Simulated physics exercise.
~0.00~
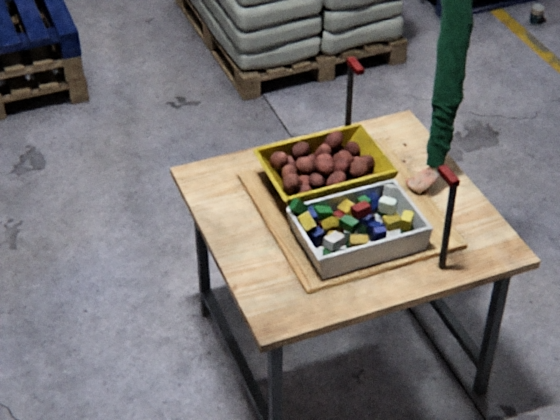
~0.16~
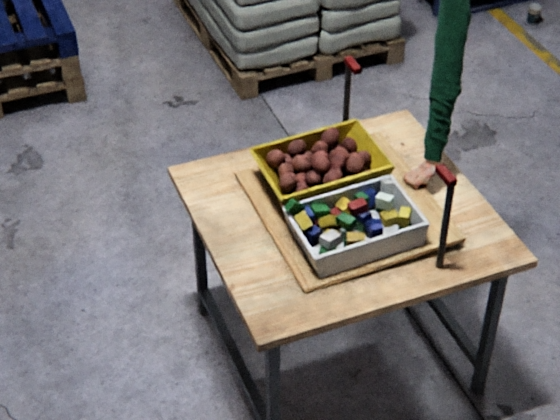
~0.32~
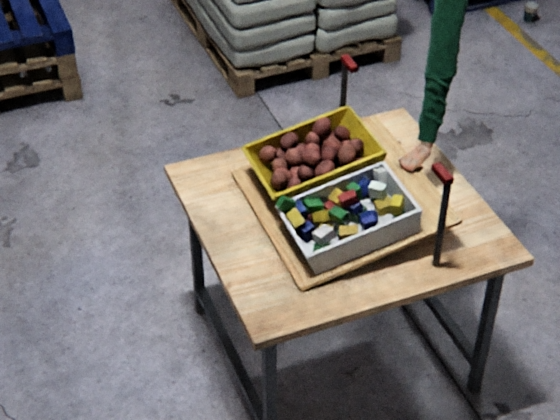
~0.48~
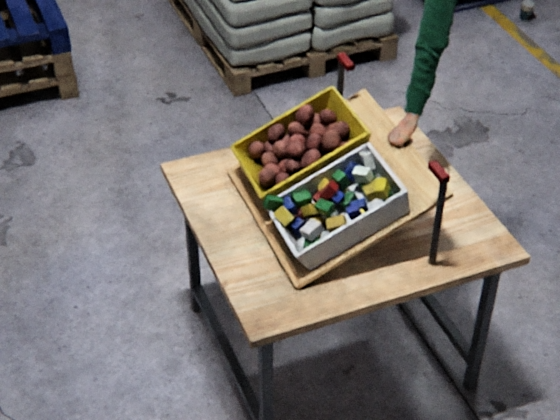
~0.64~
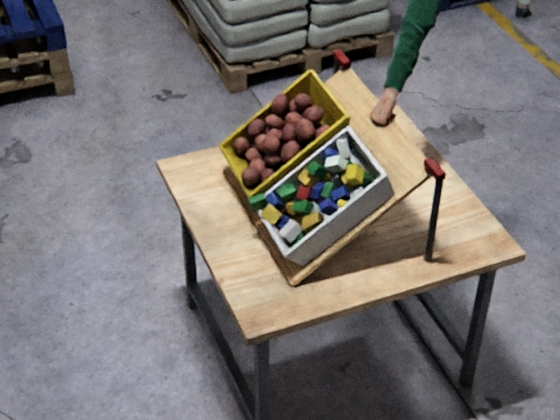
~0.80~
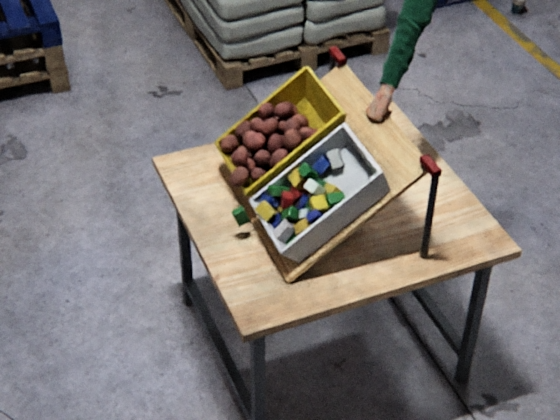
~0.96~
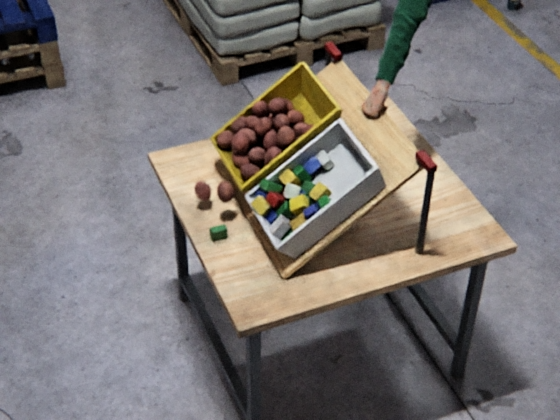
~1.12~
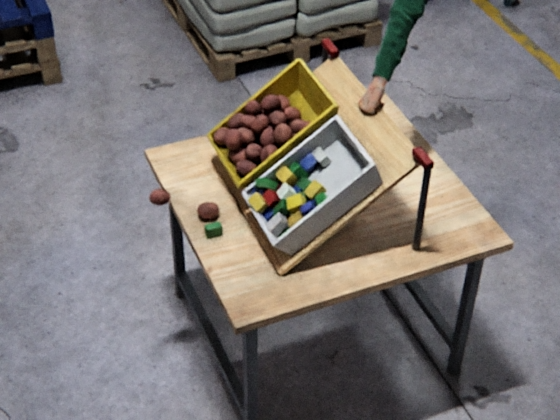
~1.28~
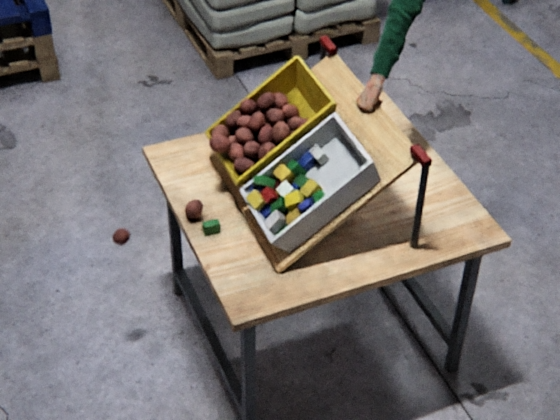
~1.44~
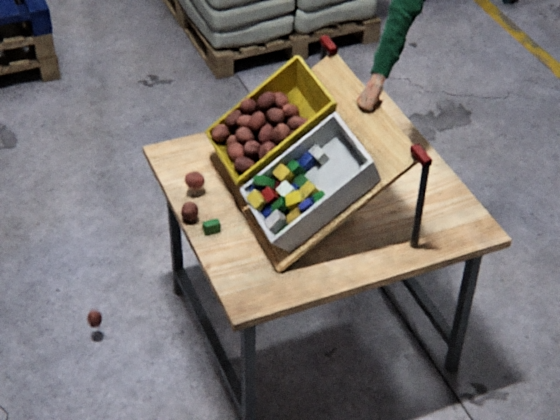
On a warehouse table, a green-sleeved arm tilting a board with two crates, a green block and a few red potatoes tumbling out.
